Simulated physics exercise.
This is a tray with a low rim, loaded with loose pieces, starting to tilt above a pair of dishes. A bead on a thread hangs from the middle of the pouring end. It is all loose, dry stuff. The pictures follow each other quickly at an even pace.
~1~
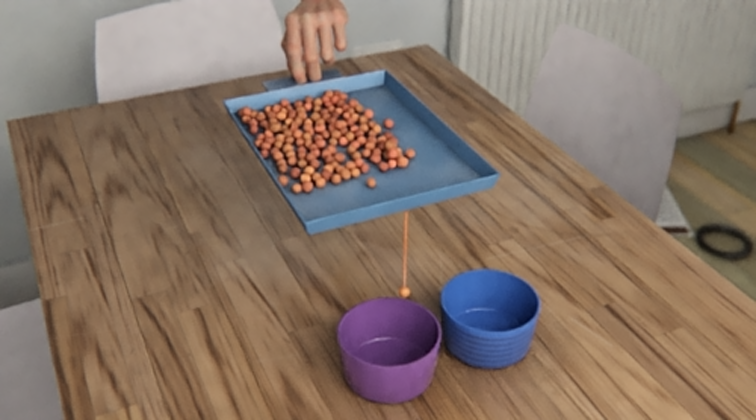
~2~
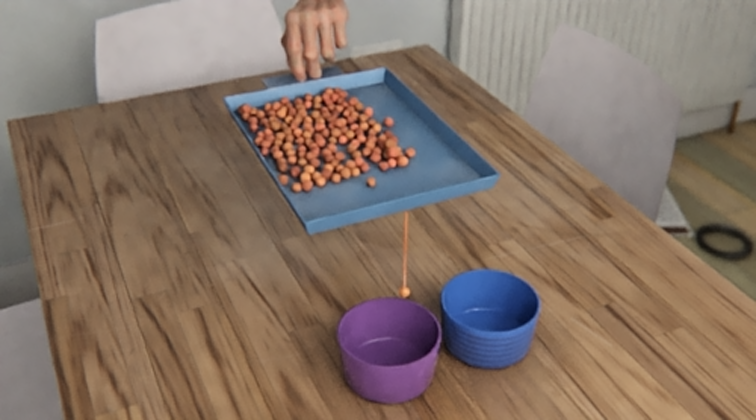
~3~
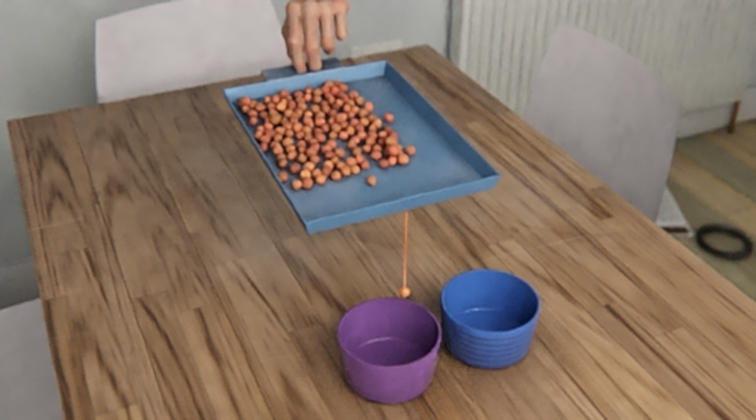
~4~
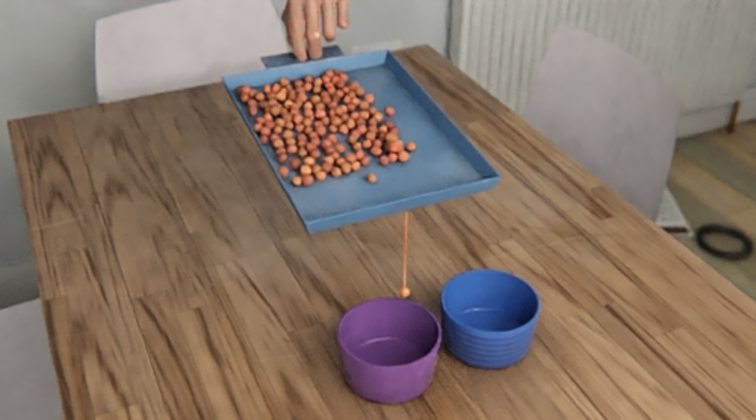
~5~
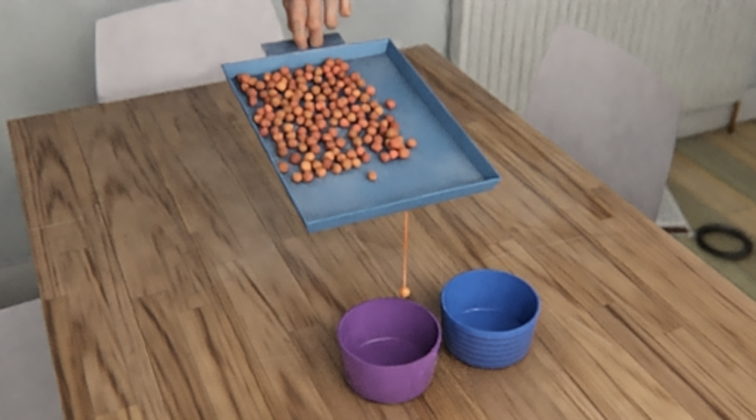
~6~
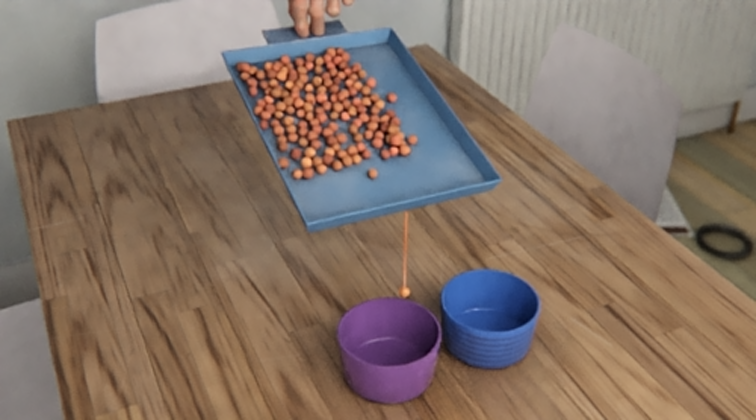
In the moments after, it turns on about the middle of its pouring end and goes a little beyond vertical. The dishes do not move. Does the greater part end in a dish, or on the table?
In the dishes lies over half of it.
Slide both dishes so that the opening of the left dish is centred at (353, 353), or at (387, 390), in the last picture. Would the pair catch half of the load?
One: More than half. Two: Not half.
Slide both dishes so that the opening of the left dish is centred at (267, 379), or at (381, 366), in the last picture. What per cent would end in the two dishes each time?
About 30 and 80 per cent.
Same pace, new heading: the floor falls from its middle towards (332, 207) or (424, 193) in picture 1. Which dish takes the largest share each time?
One: The left one. Two: The right-hand dish.
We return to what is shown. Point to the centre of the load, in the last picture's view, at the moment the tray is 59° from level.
Close to (400, 175).
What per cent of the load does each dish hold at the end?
For the left dish some 20 %, for the right dish some 40 %.
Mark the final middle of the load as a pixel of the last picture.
Roughly at (457, 359).
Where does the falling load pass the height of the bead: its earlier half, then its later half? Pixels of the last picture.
Around (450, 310) and then (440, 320).
Soon after the last picture, tray tipped steeply; nearly all on the tray; a stray few in the left dish; a stray few outside both; a stray few in the air.
A little later, tray tipped right over; most on the tray; a stray few in the left dish; a small part in the right dish; a small part outside both; a small part in the air.
Later still, tray tipped past a quarter turn; about a quarter in the left dish; about a third in the right dish; about a third outside both.
At rest, tray tipped past a quarter turn; about a quarter in the left dish; about a third in the right dish; about a third outside both.
